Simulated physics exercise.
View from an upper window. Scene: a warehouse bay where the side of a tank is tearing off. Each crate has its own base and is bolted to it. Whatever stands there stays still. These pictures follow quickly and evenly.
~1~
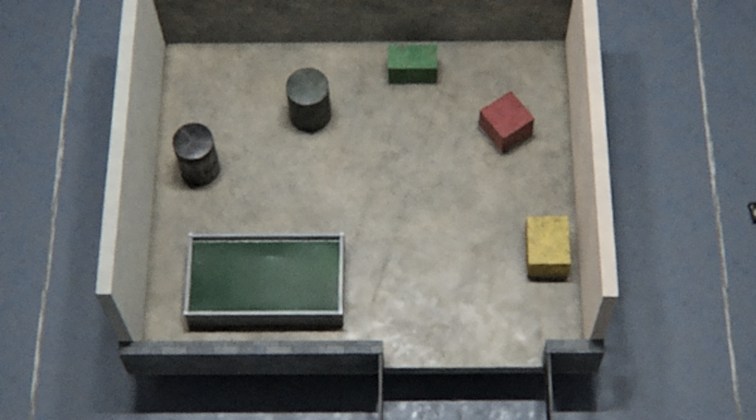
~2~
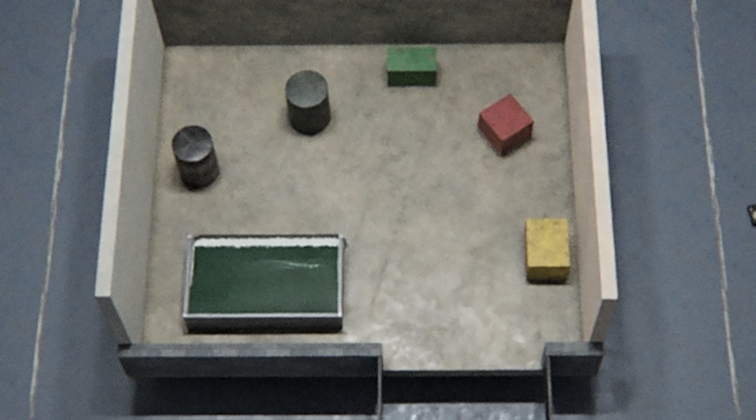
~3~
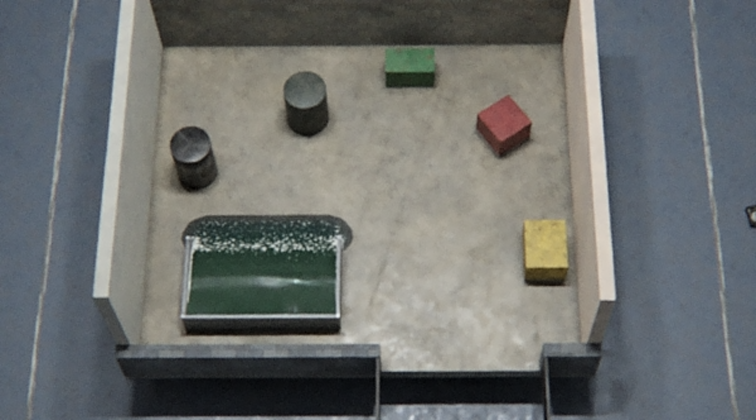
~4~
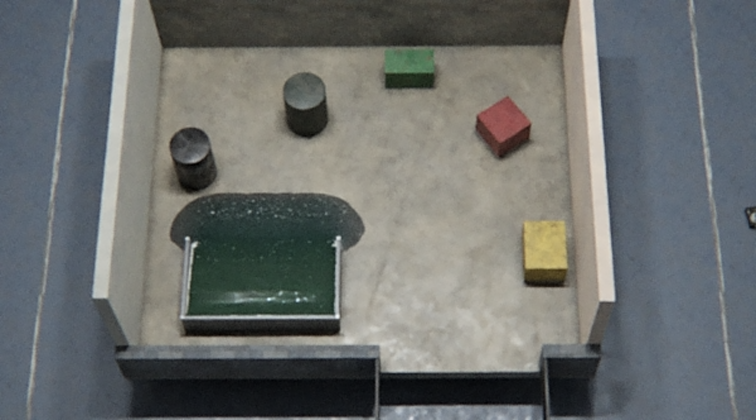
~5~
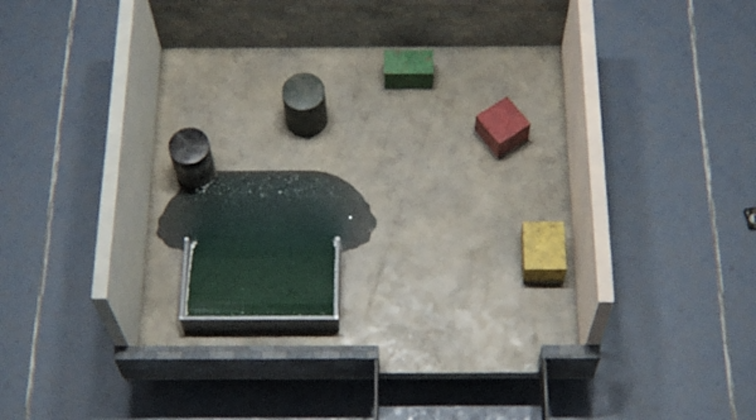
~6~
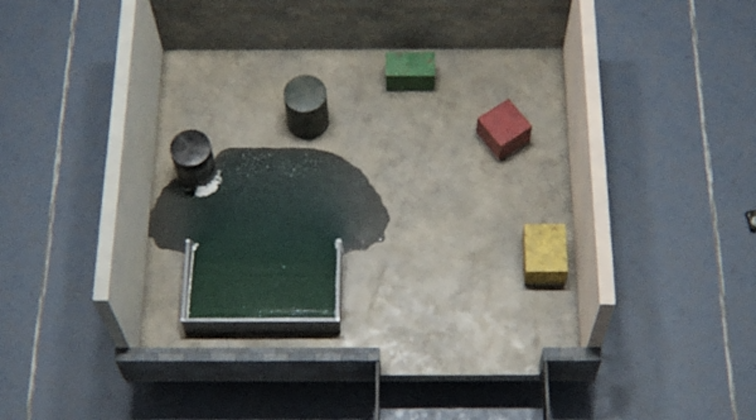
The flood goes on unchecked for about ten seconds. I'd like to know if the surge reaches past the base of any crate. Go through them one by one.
One by one: Yellow crate: Doused; red crate: Doused; green crate: Doused.
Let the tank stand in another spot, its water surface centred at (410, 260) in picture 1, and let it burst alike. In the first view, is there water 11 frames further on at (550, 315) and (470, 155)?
First point untouched, second point soaked.
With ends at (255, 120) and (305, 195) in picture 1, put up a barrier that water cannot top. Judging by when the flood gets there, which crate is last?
It's the yellow crate.
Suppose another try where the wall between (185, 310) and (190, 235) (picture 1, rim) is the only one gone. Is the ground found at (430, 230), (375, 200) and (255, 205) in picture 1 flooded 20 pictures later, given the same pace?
In the order given, the spots are not soaked, not soaked and swamped.
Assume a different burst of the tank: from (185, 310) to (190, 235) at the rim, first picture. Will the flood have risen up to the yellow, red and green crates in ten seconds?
Going through them, the yellow gets reached, the red is never reached and the green gets reached.
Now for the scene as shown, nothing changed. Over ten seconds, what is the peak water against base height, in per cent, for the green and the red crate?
Peak levels: Approx. 430 % then 140 %.
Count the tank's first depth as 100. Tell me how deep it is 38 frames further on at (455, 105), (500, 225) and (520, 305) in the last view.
I'd put them at close to 6 per cent, then 2 per cent, then 0 per cent.
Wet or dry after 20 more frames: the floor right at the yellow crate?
Looking at yellow, I'd say the flood is elsewhere.
A moment on, water covers 30 % of the floor; the yellow crate not reached, the red crate not reached, the green crate not reached.
Next, water covers 40 % of the floor; the yellow crate not reached, the red crate not reached, the green crate water round its plinth.
Then, water covers 55 % of the floor; the yellow crate not reached, the red crate water round its plinth, the green crate water round its plinth.
Later, water covers 65 % of the floor; the yellow crate not reached, the red crate water round its plinth, the green crate water round its plinth.
In the end, water covers 90 % of the floor; the yellow crate was topped, the red crate was topped, the green crate was topped.
